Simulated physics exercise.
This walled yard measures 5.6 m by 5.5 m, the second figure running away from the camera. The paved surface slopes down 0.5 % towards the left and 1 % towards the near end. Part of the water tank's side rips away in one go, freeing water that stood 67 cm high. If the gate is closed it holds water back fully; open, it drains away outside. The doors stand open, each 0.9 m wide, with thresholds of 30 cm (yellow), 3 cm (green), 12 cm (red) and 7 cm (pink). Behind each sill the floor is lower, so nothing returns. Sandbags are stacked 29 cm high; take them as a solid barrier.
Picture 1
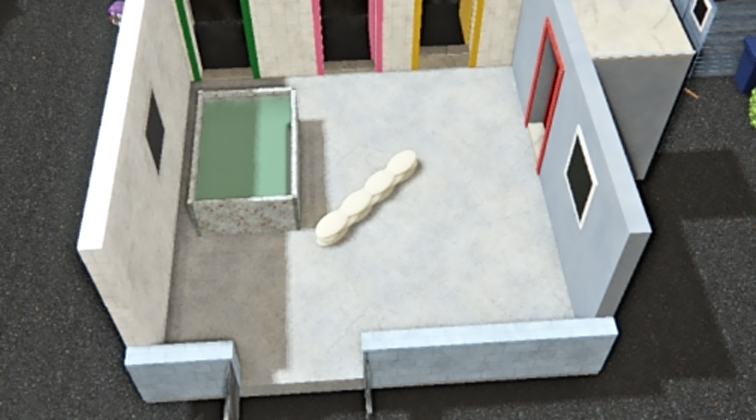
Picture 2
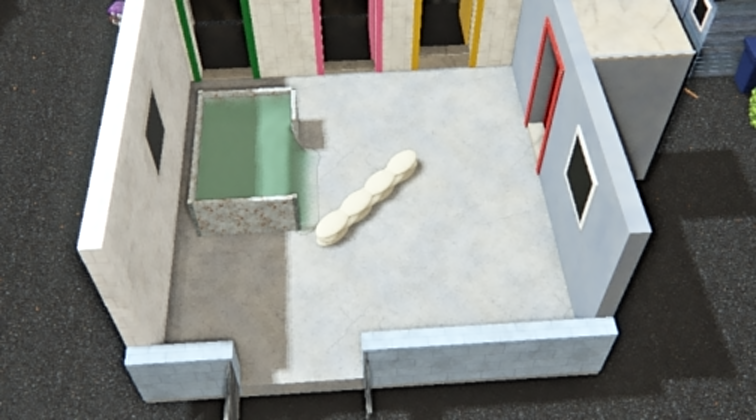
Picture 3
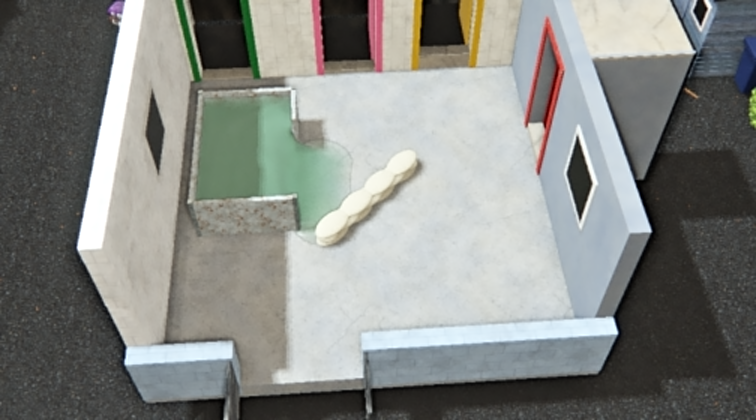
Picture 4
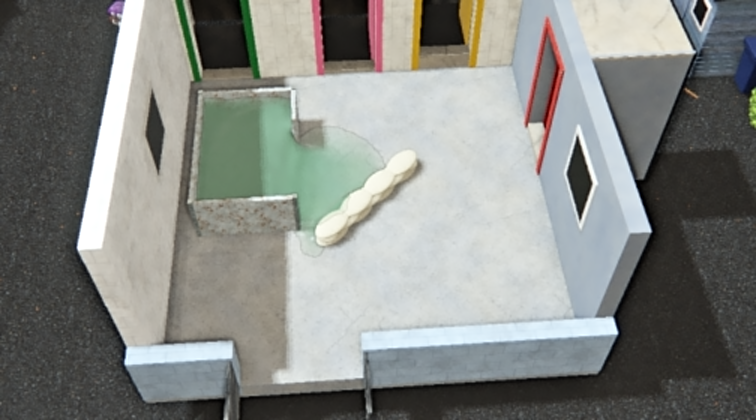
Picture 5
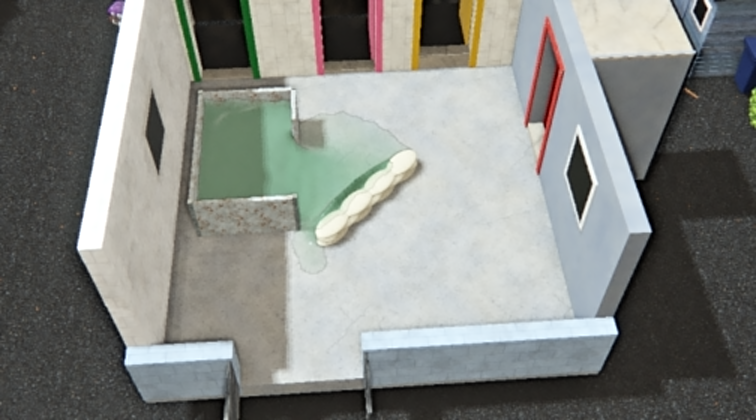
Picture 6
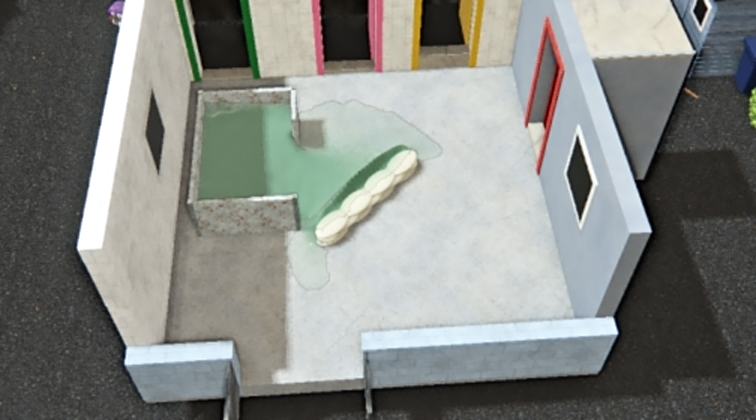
The clip shows green water in a tank inside a walled yard pouring out through its open right side, spreading across the pale floor to a diagonal row of white sandbags, then creeping around both ends of the row.
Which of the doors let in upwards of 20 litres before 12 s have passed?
Within that time: At the yellow door it stays under the limit; at the green door it goes over the limit; at the red door it keeps below the limit; at the pink door it exceeds the limit.
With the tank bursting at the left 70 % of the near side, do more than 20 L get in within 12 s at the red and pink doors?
Against that limit: Red not over, pink not over.
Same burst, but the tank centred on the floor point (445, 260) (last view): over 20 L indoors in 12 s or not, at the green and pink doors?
Then: Green above, pink not over.
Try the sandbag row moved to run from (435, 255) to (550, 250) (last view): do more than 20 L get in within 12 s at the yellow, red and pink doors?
Against that limit: Yellow not over, red past it, pink not over.
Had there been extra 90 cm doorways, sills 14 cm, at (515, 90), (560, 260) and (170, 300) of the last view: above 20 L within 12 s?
In that order: Above, not over, not over.
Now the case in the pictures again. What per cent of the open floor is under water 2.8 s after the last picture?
About 50 per cent.
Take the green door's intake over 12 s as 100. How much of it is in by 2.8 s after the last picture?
About 0 per cent.
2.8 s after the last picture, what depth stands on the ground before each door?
In cm: Yellow 20, green 1, red 12, pink 16.
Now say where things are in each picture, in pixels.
Still water, 67 cm deep, in the water tank at (246, 146), in the first picture.
The front is at (306, 229), 0.8 m from the gap at (295, 180); 0.3 m2 of floor is under water; 67 cm left at the back of the water tank, in the second picture.
The front is at (338, 149), 1.0 m from the gap at (295, 180); 1.1 m2 of floor is under water; 64 cm left at the back of the water tank, in the third picture.
The front is at (367, 147), 1.4 m from the gap at (295, 181); 2.0 m2 of floor is under water; 60 cm left at the back of the water tank, in the fourth picture.
Water pours out at (295, 181) and has run 1.9 m, to (406, 153); typically 10 cm deep outside, 57 cm at the water tank's back, in the fifth picture.
Water pours out at (295, 181) and has run 2.3 m, to (435, 149); typically 7 cm deep outside, 54 cm at the water tank's back, in the sixth picture.
Then, 0.7 s after the last picture water covers 35 % of the floor and is deepest (46 cm) near (334, 221); yellow door not reached, green door not reached, red door not reached, pink door not reached.
Then, 1.5 s after the last picture water covers 65 % of the floor and is deepest (40 cm) near (512, 70); yellow door 23 cm at the sill, 0 L in, green door not reached, red door 7 cm at the sill, 0 L in, pink door 13 cm at the sill, 2 L in.
Then, 2.8 s after the last picture water covers 50 % of the floor and is deepest (23 cm) near (430, 74); yellow door 20 cm at the sill, 0 L in, green door 1 cm at the sill, 0 L in, red door 12 cm at the sill, 1 L in, pink door 16 cm at the sill, 55 L in.
Then, 6.3 s after the last picture water covers 90 % of the floor and is deepest (12 cm) near (555, 348); yellow door 8 cm at the sill, 0 L in, green door 4 cm at the sill, 2 L in, red door 7 cm at the sill, 1 L in, pink door 7 cm at the sill, 100 L in.
Then, 11.3 s after the last picture water covers 95 % of the floor and is deepest (12 cm) near (190, 372); yellow door 3 cm at the sill, 0 L in, green door 6 cm at the sill, 45 L in, red door 3 cm at the sill, 1 L in, pink door 3 cm at the sill, 100 L in.
